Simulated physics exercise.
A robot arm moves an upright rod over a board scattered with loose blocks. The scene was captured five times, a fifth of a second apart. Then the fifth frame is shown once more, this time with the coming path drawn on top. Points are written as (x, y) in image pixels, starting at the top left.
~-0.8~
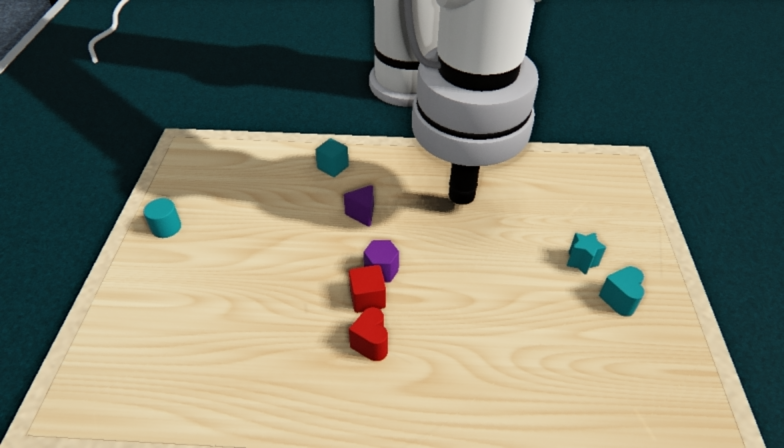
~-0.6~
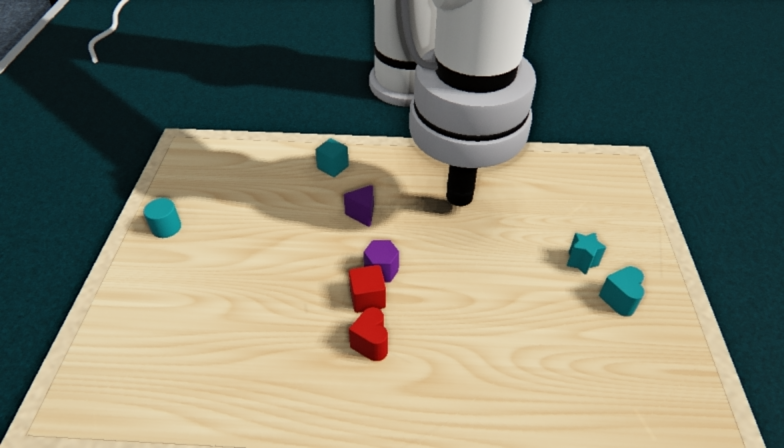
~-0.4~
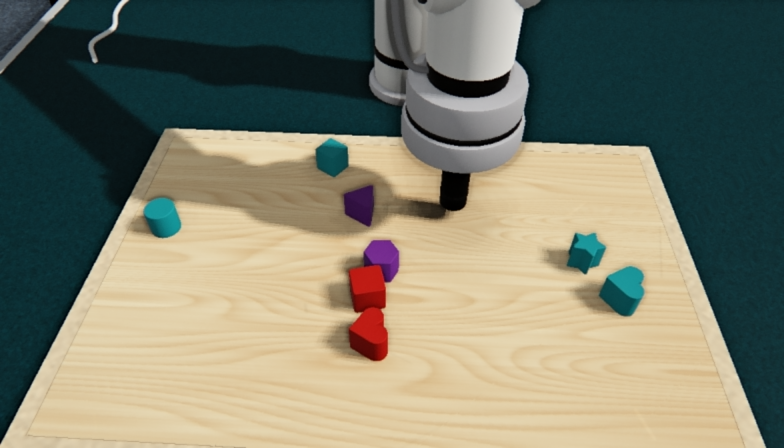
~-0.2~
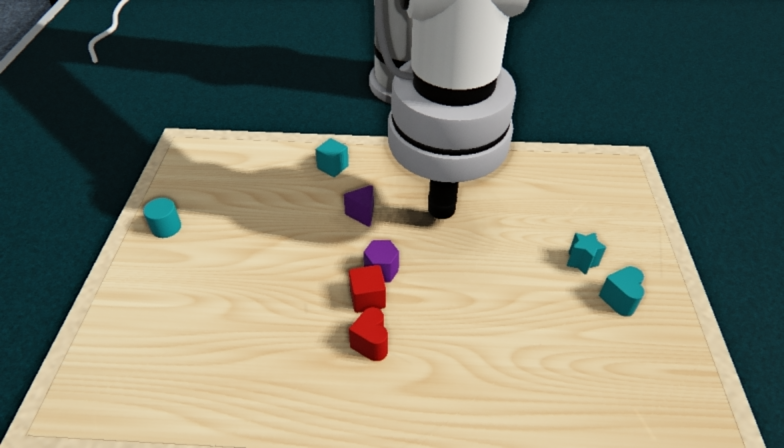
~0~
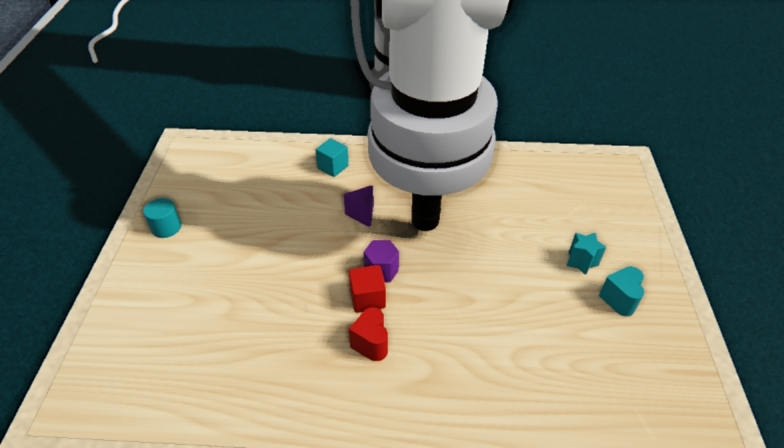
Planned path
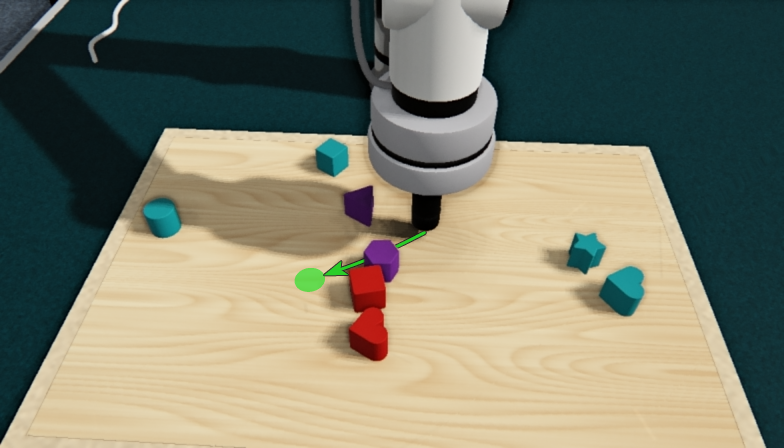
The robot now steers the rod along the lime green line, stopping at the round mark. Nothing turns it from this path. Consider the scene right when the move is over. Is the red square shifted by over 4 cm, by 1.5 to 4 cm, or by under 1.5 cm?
Shift of 1.5 to 4 cm.
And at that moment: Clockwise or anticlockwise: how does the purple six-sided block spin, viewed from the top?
Looking down, my answer is that the purple six-sided block rotates anticlockwise.
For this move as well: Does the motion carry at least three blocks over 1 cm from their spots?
I believe not.
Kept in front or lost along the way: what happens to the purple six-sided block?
As far as I can tell, the purple six-sided block has dropped away to the side or behind.
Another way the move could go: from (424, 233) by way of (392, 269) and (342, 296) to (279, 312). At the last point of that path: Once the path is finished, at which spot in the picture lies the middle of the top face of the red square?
Its top middle: (341, 309).
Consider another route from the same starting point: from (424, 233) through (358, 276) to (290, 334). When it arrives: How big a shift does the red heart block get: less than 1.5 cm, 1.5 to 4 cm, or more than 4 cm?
From 1.5 to 4 cm.
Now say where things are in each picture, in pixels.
The first picture shows rod's lower end at (462, 197); purple triangular block at (362, 195); red square at (367, 279); purple six-sided block at (381, 251).
The second picture shows rod at (459, 198); blocks still.
The third picture shows rod at (453, 203); blocks still.
The fourth picture shows rod at (442, 211); blocks still.
The fifth picture shows rod at (425, 222); purple triangular block at (362, 195); red square at (367, 279); purple six-sided block at (381, 251).
Drawn move, from (424, 233) through (371, 258) to (310, 280).
What follows on the original path. One third of the way, rod at (389, 240); purple six-sided block at (379, 254).
Two thirds of the way, rod at (350, 255); red square at (365, 296); purple six-sided block at (358, 270), turned 70° anticlockwise.
At the end, rod at (308, 269); purple triangular block still; red square at (365, 297); purple six-sided block at (353, 272), turned 80° anticlockwise.
